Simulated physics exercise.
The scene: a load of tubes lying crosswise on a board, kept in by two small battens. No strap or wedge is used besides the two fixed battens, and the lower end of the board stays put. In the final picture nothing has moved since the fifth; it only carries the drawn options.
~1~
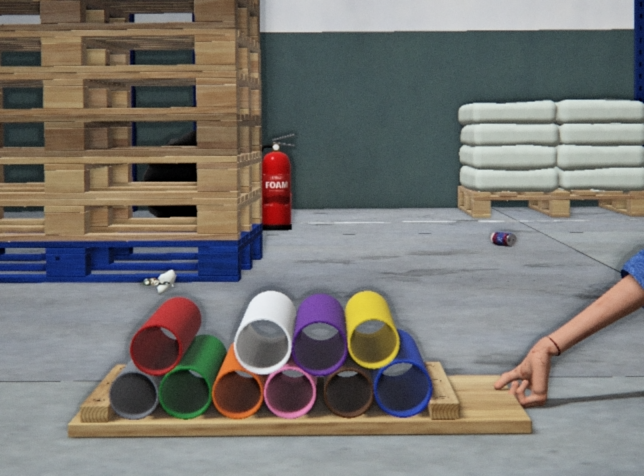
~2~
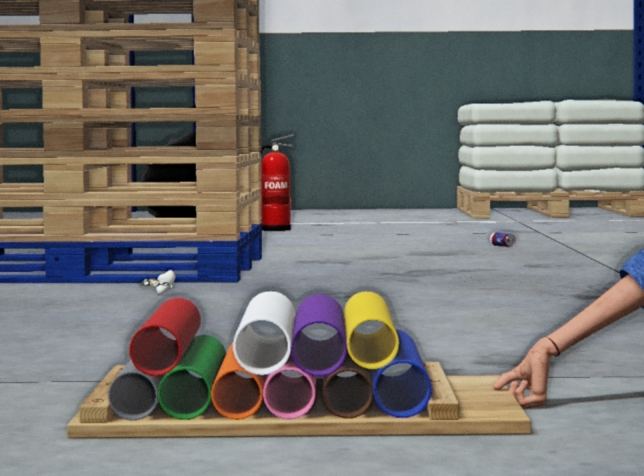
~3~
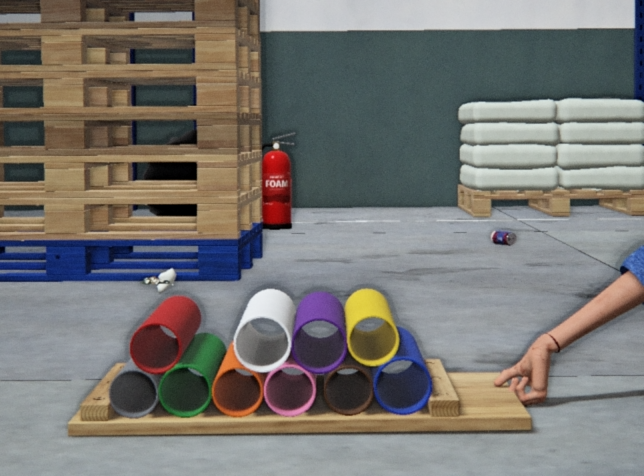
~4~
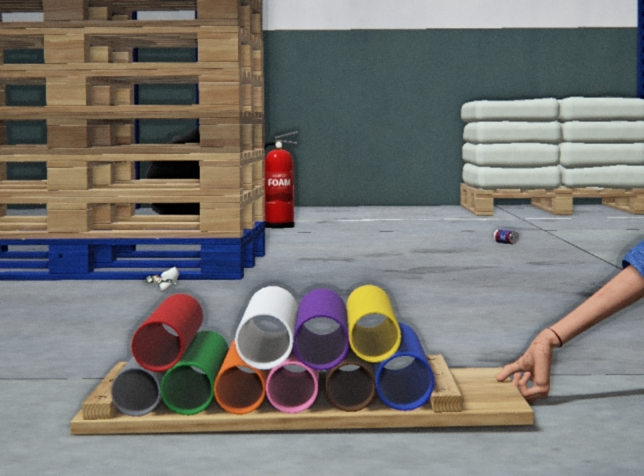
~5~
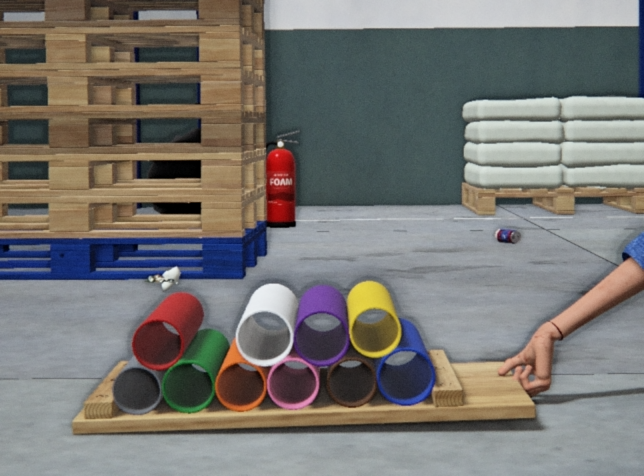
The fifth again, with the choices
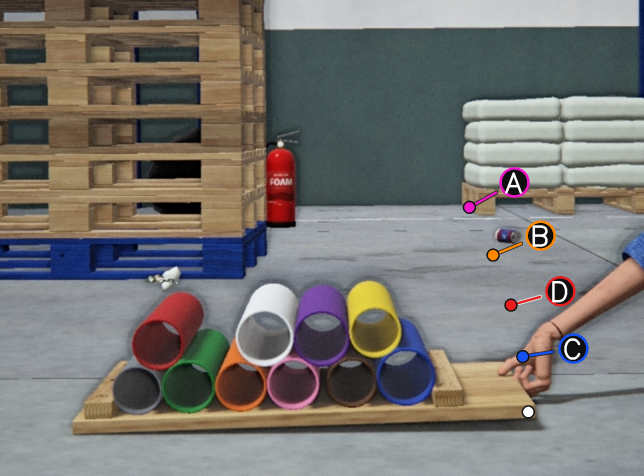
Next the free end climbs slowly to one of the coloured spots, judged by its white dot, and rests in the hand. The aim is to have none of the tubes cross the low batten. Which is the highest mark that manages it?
No higher than D.
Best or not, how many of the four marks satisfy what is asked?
Two of them.
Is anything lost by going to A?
Yes, at A.
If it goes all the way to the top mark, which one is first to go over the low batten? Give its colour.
The red one.
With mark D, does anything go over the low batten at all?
At D: No.
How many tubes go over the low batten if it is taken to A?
At A the number is four.
On the marked copy, A at (470, 207); B at (493, 255); C at (523, 357); D at (511, 305); the white dot at (528, 412).
With D. Early on, board at 12°.
Further on, board at 15°.
At the end, board at 15°, none over the low batten.
As for the rest, A four over the low batten (white, red, purple, yellow); B four over the low batten (white, red, purple, yellow); C none over the low batten.
